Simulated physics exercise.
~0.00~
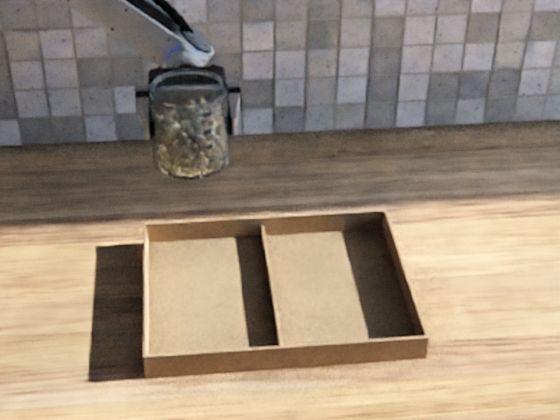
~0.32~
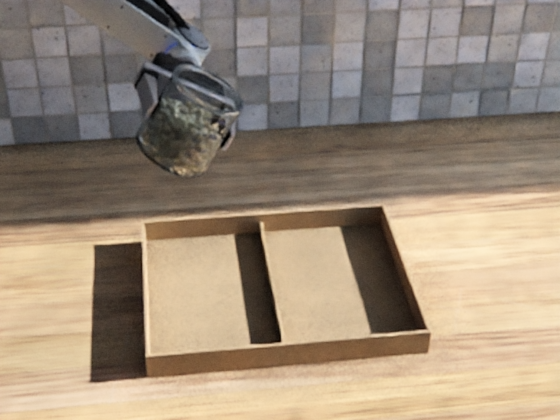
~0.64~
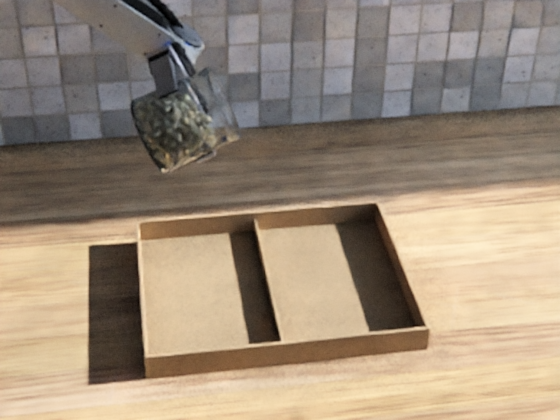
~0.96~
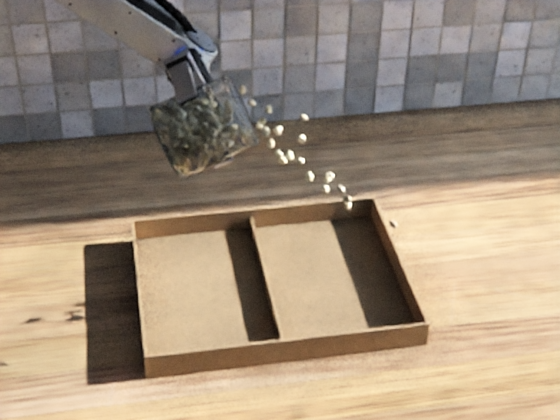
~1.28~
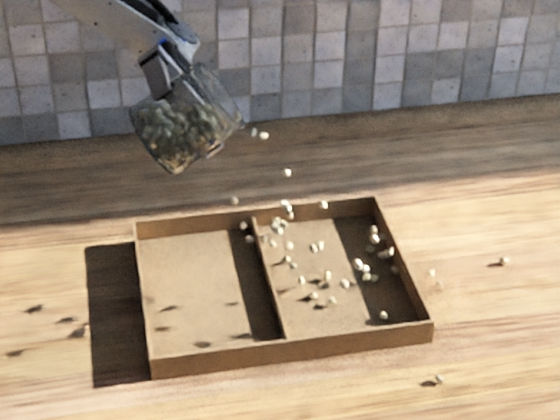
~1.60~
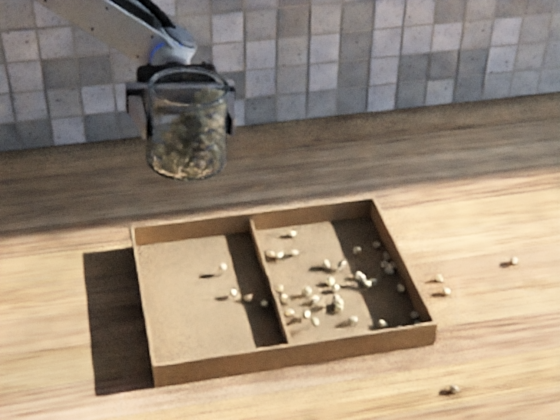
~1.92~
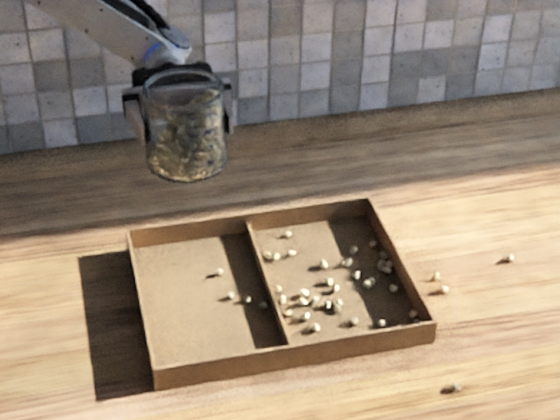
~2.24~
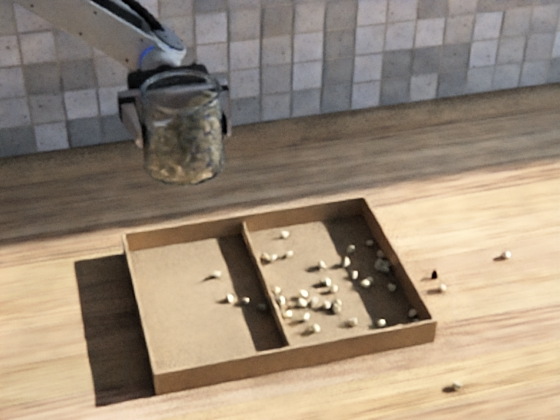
A robot arm tips a clear tumbler, scattering some beans mostly into a tray's right compartment.
